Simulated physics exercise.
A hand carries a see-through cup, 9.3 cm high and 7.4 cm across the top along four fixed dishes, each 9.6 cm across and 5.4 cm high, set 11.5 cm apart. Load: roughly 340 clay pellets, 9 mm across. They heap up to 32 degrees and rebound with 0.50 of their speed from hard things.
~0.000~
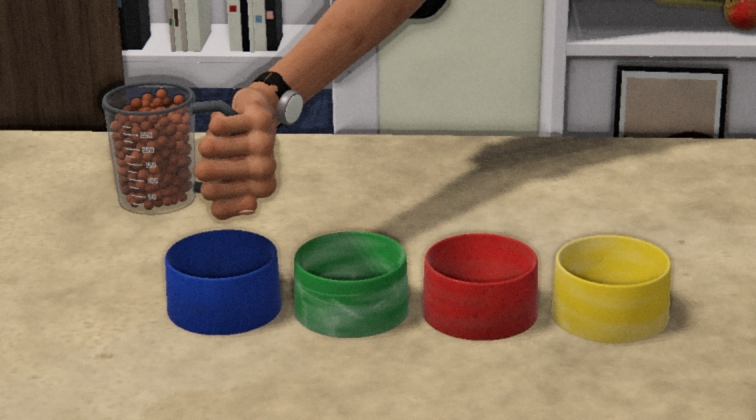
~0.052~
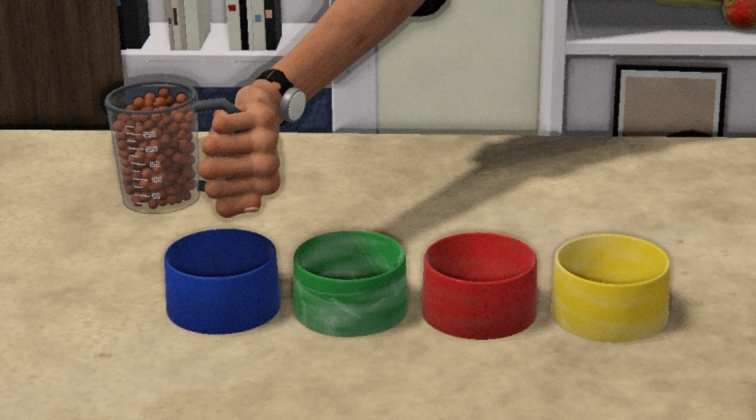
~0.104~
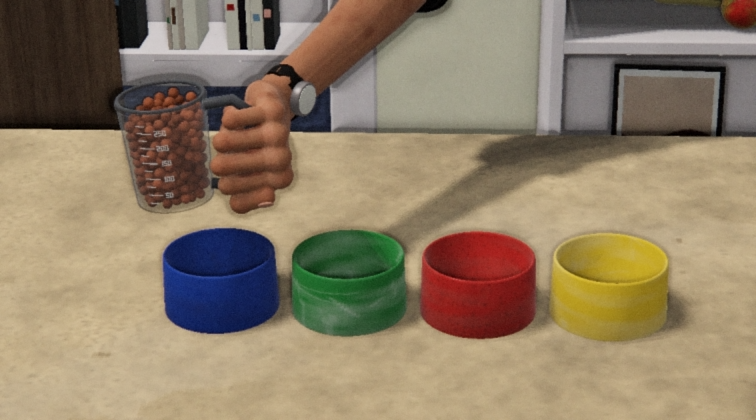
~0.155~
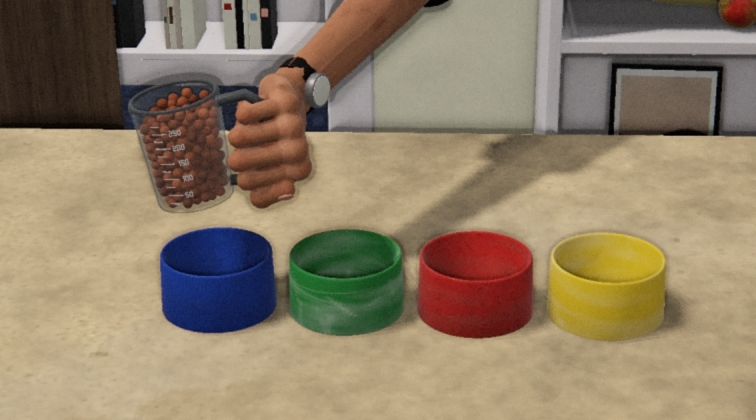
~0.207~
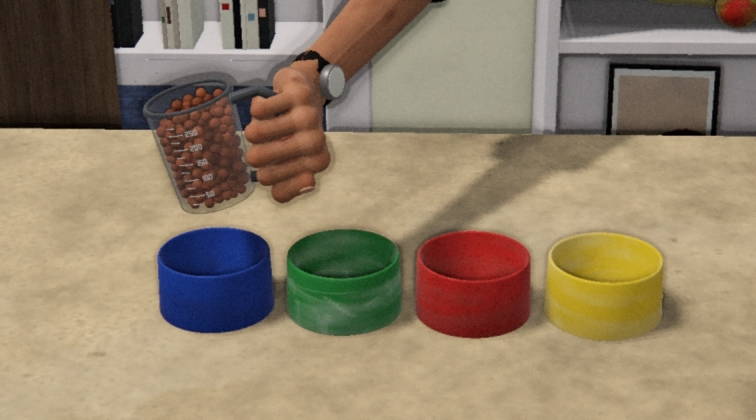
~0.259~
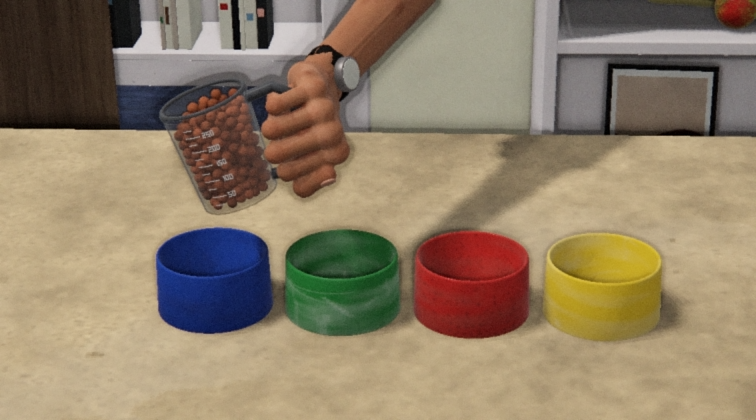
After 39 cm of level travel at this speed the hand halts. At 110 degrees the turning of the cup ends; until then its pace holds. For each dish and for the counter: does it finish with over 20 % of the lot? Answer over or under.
Red: Over, blue: Under, green: Under, yellow: Under, counter: Over.
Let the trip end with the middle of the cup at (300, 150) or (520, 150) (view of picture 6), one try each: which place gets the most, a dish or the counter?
Most goes to: Blue, then red.
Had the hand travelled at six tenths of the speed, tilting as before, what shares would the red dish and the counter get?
In that case red 40, counter 30.
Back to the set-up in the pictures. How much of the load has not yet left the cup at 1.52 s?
Some 60 per cent of the load.
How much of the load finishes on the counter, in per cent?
Roughly 45 per cent.
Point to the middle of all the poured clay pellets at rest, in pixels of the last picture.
Near (507, 299).
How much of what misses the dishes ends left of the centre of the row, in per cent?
Roughly 0 per cent.
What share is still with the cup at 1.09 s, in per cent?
About 95 per cent.
Then, at 0.76 s, tilt 62 degrees; cup holds 100 %.
After 1.09 s, tilt 91 degrees; cup holds 95 %.
After 1.52 s, tilt 110 degrees; cup holds 60 %, red 15 %, yellow 5 %.
In the end, at 3.2 s, red 50 %, blue 0 %, green 0 %, yellow 5 %, counter 45 %.
